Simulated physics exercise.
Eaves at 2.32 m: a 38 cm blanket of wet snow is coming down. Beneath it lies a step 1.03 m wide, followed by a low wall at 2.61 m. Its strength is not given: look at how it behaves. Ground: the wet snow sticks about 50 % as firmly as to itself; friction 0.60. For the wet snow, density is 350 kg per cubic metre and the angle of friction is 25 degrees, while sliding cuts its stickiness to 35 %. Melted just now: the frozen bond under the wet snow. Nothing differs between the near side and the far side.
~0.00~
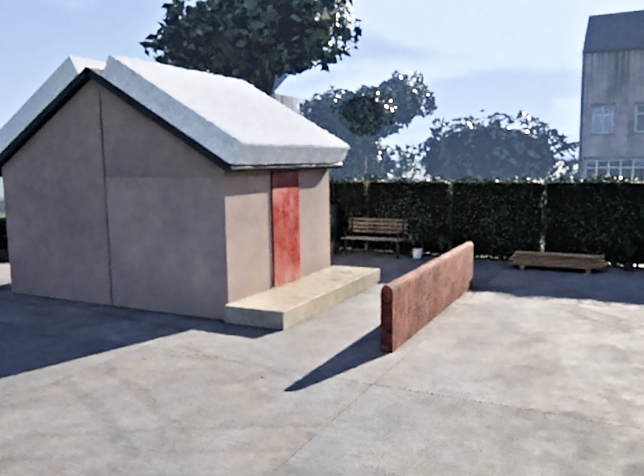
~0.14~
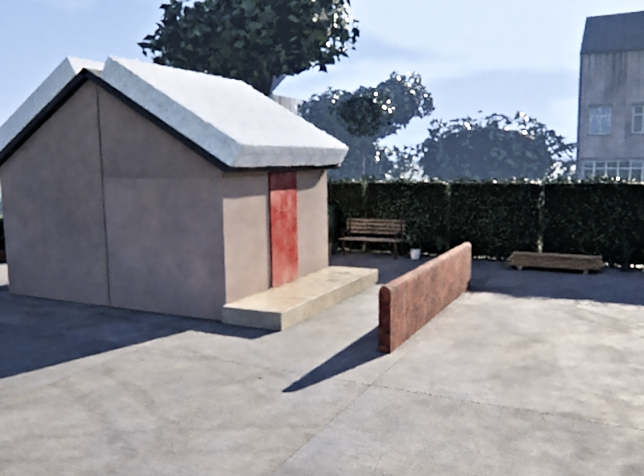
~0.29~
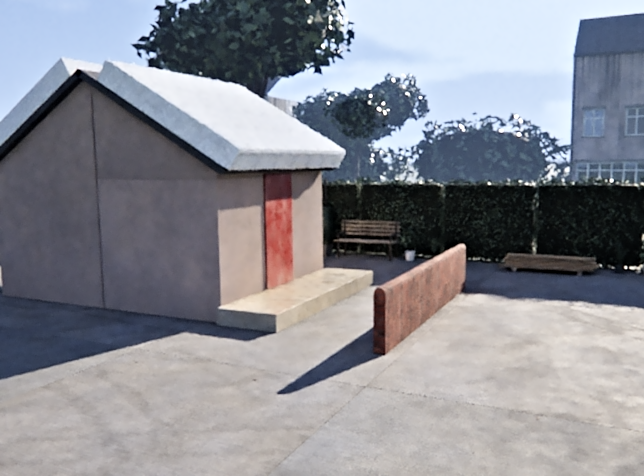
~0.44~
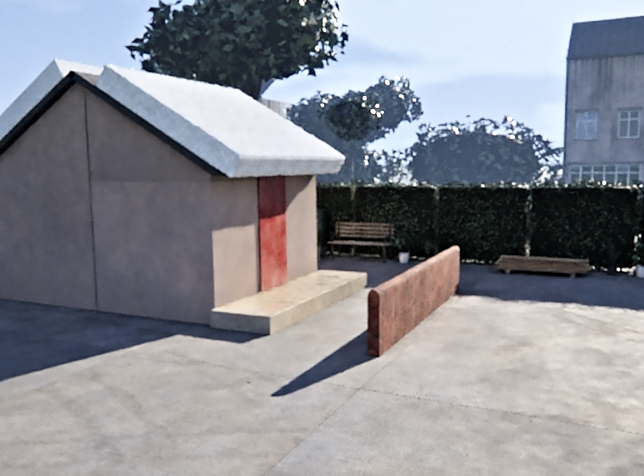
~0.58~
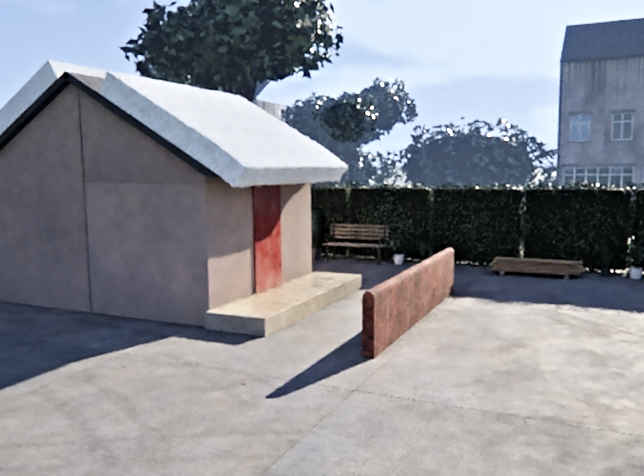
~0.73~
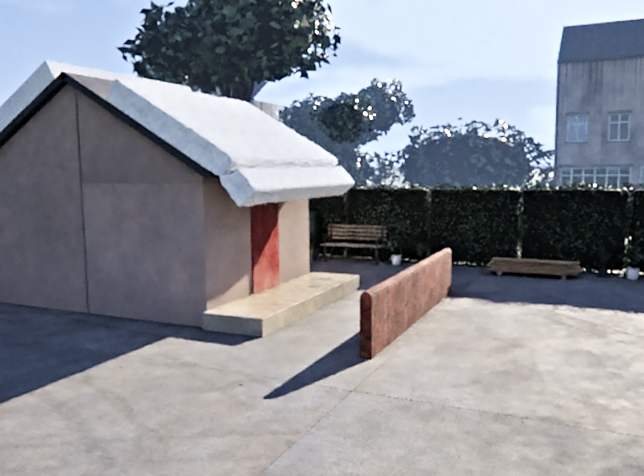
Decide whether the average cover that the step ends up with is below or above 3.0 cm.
Lower than that.
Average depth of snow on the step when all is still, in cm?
The mean works out to some 0 cm.
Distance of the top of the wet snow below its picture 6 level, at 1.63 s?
Measured change: Some 1.7 m.
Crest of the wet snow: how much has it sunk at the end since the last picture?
Roughly 2.9 m.
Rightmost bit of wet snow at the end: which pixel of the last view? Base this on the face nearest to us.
(367, 333), give or take.
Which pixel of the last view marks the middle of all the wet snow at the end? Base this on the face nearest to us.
It comes out near (320, 319), give or take.
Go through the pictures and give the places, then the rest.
The first frame shows foremost bit of the wet snow at (240, 145), 3 % of it past the eaves, in one piece.
The second frame shows foremost bit of the wet snow at (240, 147), its middle shifted 2.3 cm, 4 % of it past the eaves, in one piece.
The third frame shows foremost bit of the wet snow at (238, 151), its middle shifted 9.7 cm, 6 % of it past the eaves, in one piece.
The fourth frame shows foremost bit of the wet snow at (239, 159), its middle shifted 23 cm, 11 % of it past the eaves, in one piece.
The fifth frame shows foremost bit of the wet snow at (243, 170), its middle shifted 42 cm, 18 % of it past the eaves, in one piece.
The sixth frame shows foremost bit of the wet snow at (253, 188), its middle shifted 67 cm, 26 % of it past the eaves, cracking.
After 1.14 s, 64 % of the snow is still up on the roof and 36 % is falling or down.
After 1.63 s, 2 % of the snow is still up on the roof and 98 % is falling or down.
After 2.11 s, none of the snow is still up on the roof and all is falling or down.
After 2.60 s, none of the snow is still up on the roof and all is falling or down.
After 3.30 s, none of the snow is still up on the roof and the snow on the step is 0 mm deep on average.
